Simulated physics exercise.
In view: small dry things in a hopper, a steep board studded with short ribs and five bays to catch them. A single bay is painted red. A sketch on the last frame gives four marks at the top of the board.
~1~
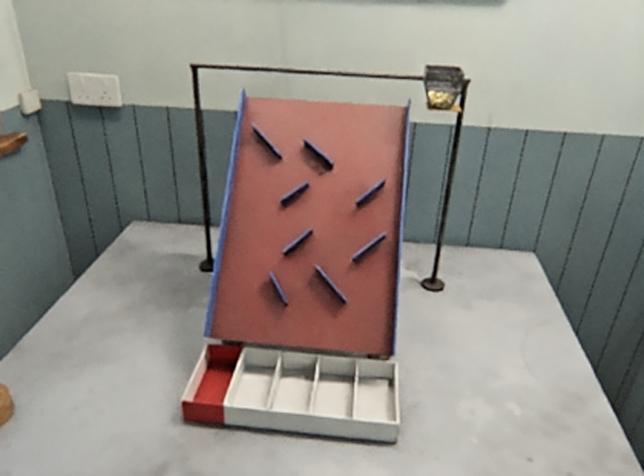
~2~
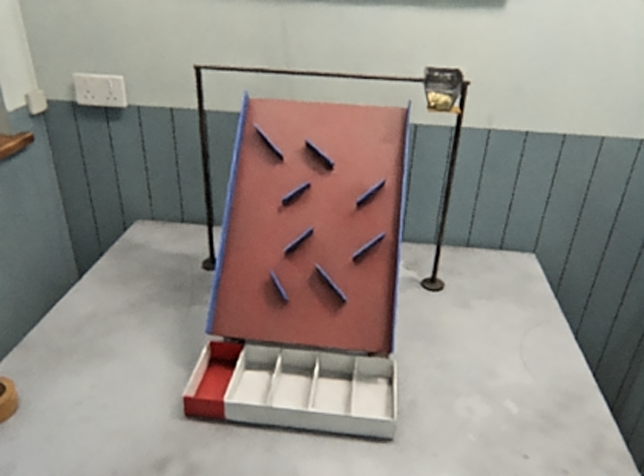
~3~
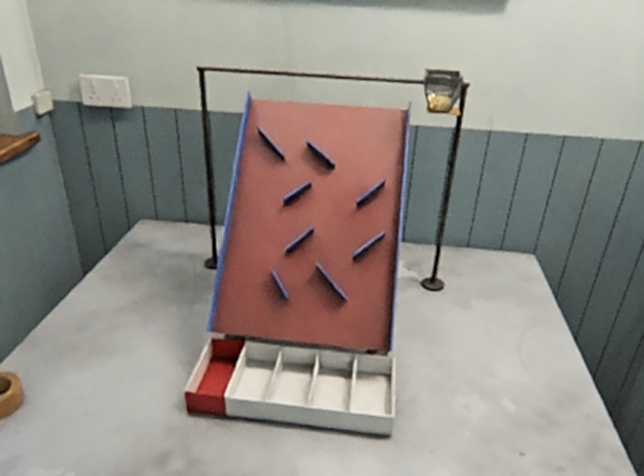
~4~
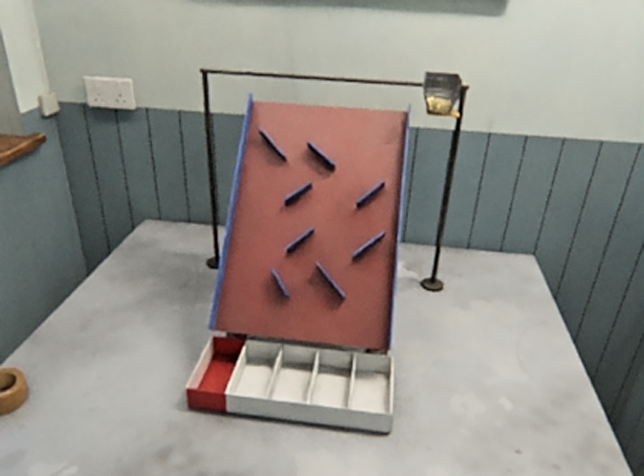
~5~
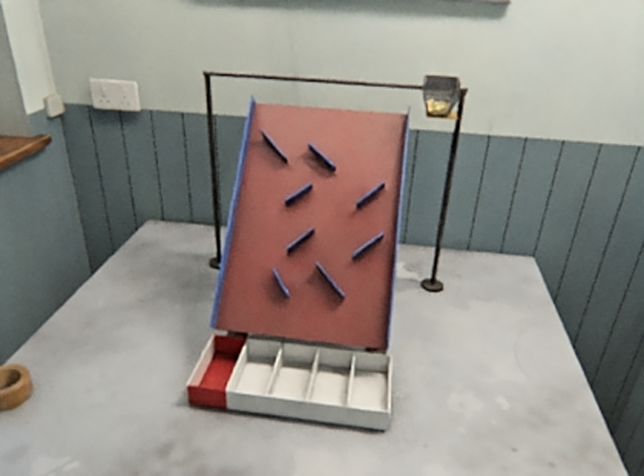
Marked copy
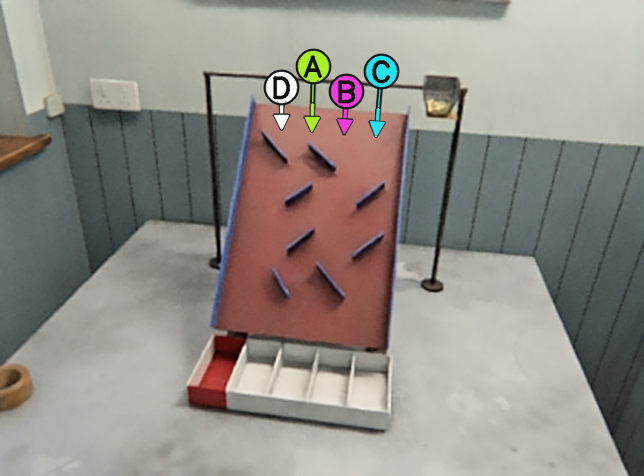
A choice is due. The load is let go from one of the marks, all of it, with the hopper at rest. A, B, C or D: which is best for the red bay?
D beats the others.
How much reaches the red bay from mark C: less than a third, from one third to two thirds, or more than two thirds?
Mark C gives less than a third.
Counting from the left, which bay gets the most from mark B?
The fifth.
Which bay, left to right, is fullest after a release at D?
The first.
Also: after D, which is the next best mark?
Here it is mark A.
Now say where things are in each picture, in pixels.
In the first frame, hopper near (440, 99), soya beans, door shut.
In the second frame, ribs (255, 124) to (282, 154), (305, 139) to (333, 163), (281, 200) to (309, 181).
In the third frame, ribs (357, 202) to (385, 179), (285, 249) to (313, 227), (353, 255) to (385, 232).
In the fourth frame, ribs (272, 268) to (287, 296), (316, 262) to (345, 297).
In the fifth frame, red bay near (207, 395), number 1 of 5 from the left.
On the marked copy, mark A meets the board at (311, 126); mark B meets the board at (344, 128); mark C meets the board at (376, 131); mark D meets the board at (281, 124).
With A, close to a third in the red bay, close to half in other bays, a small share outside the box.
With B, none at all in the red bay, all but a few in other bays.
With C, none at all in the red bay, all but a few in other bays, only a few outside the box.
With D, the bulk in the red bay, a small share in other bays, a small share outside the box.
